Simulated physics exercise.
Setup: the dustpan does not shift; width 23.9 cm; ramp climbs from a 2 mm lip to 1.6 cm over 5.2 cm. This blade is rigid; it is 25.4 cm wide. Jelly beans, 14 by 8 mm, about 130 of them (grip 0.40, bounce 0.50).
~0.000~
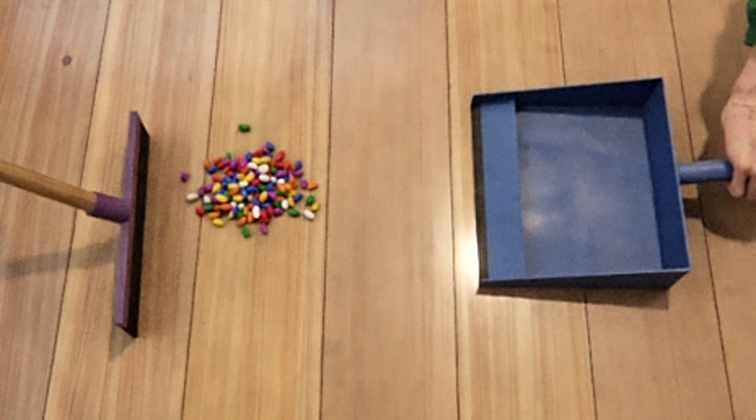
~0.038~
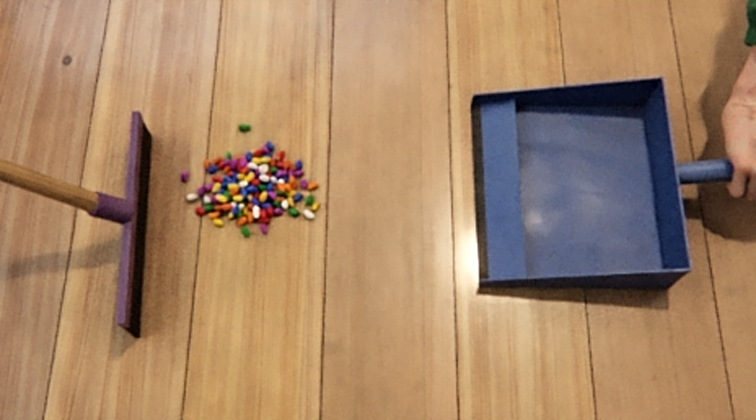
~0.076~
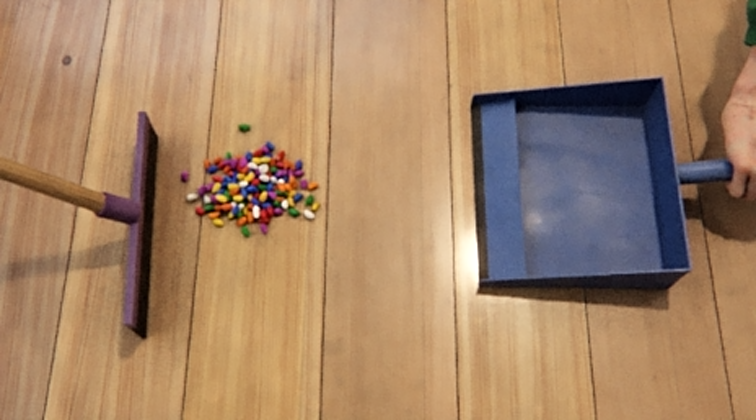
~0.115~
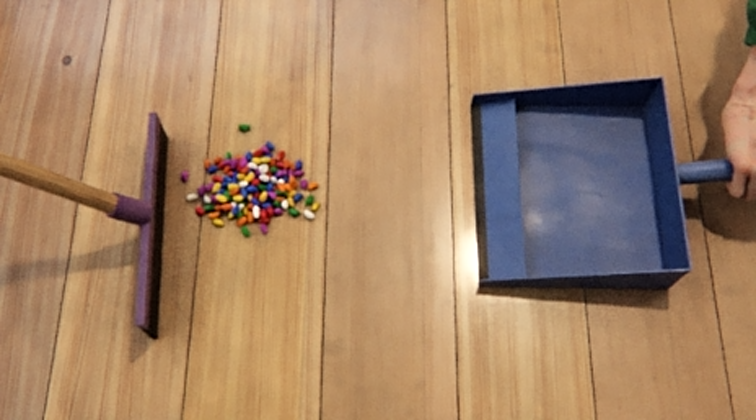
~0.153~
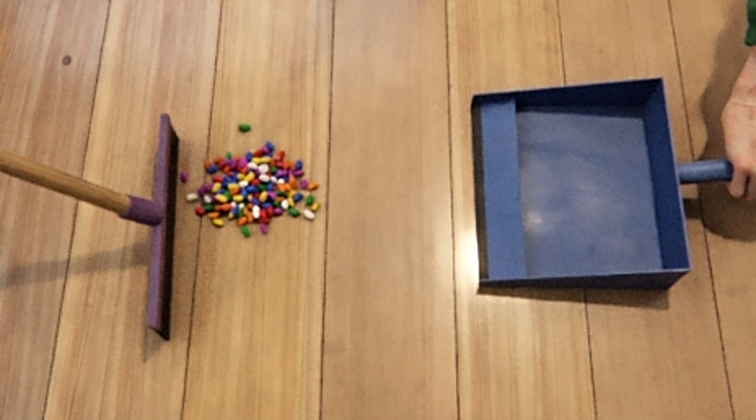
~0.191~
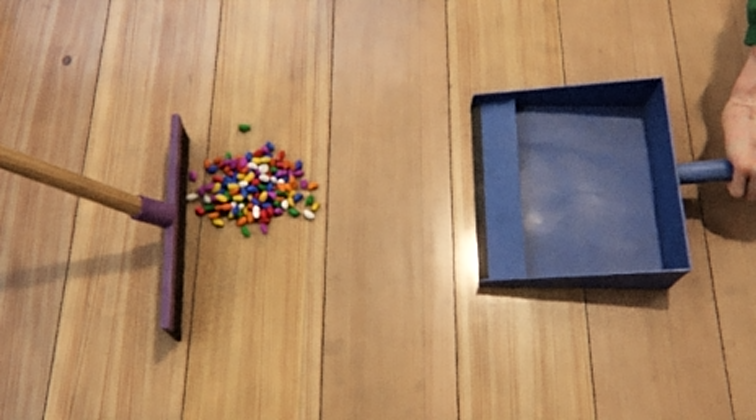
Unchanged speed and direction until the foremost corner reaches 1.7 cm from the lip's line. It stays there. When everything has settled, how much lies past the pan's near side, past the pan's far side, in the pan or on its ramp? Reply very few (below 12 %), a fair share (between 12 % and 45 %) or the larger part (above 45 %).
Near side - very few; far side - very few; pan - a fair share.
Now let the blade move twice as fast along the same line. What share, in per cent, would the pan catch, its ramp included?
In that case roughly 30 percent.
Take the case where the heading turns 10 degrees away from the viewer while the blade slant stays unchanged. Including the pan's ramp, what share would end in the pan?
Under that change, roughly 35 in a hundred.
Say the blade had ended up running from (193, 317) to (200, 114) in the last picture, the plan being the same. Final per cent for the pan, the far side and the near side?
The pan gets 35, the far side 5 and the near side 0.
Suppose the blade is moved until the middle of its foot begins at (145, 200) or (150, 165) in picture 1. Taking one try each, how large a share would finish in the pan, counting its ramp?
The two tries give about 35 % and about 40 %.
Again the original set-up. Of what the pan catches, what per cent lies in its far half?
About 30 %.
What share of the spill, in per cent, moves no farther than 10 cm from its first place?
The figure is some 5 percent.
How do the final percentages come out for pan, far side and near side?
Near: 5; far: 0; pan: 25 (percent).
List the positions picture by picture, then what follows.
In the first frame, blade from (122, 323) to (136, 118), moved 0.0 cm, 0 of the pieces shifted so far; middle of the pieces at (249, 188); pan at (582, 192).
In the second frame, blade from (124, 323) to (138, 118), moved 0.3 cm, 0 of the pieces shifted so far; middle of the pieces at (249, 188).
In the third frame, blade from (131, 323) to (144, 119), moved 1.0 cm, 0 of the pieces shifted so far; middle of the pieces at (249, 188).
In the fourth frame, blade from (143, 324) to (155, 120), moved 2.3 cm, 0 of the pieces shifted so far; middle of the pieces at (249, 188).
In the fifth frame, blade from (155, 326) to (166, 121), moved 3.6 cm, 0 of the pieces shifted so far; middle of the pieces at (249, 188).
In the sixth frame, blade from (168, 327) to (178, 122), moved 5.0 cm, 1 of the pieces shifted so far; middle of the pieces at (249, 188); pan at (582, 192). The blade's pace is about 0.35 m/s, heading 5 degrees towards the viewer's side.
After 0.63 s, middle of the blade 19 cm from the lip; 0 % over the lip, far side 0 %, near side 0 %.
Then, at 0.92 s, middle of the blade 9 cm from the lip; 0 % over the lip, far side 0 %, near side 0 %.
Then, at 1.31 s, middle of the blade 2 cm from the lip; 25 % over the lip, far side 0 %, near side 5 %.
At rest (2.5 s), near side 5 %, far side 0 %, pan 25 %, in front of the lip or behind the blade 70 %.
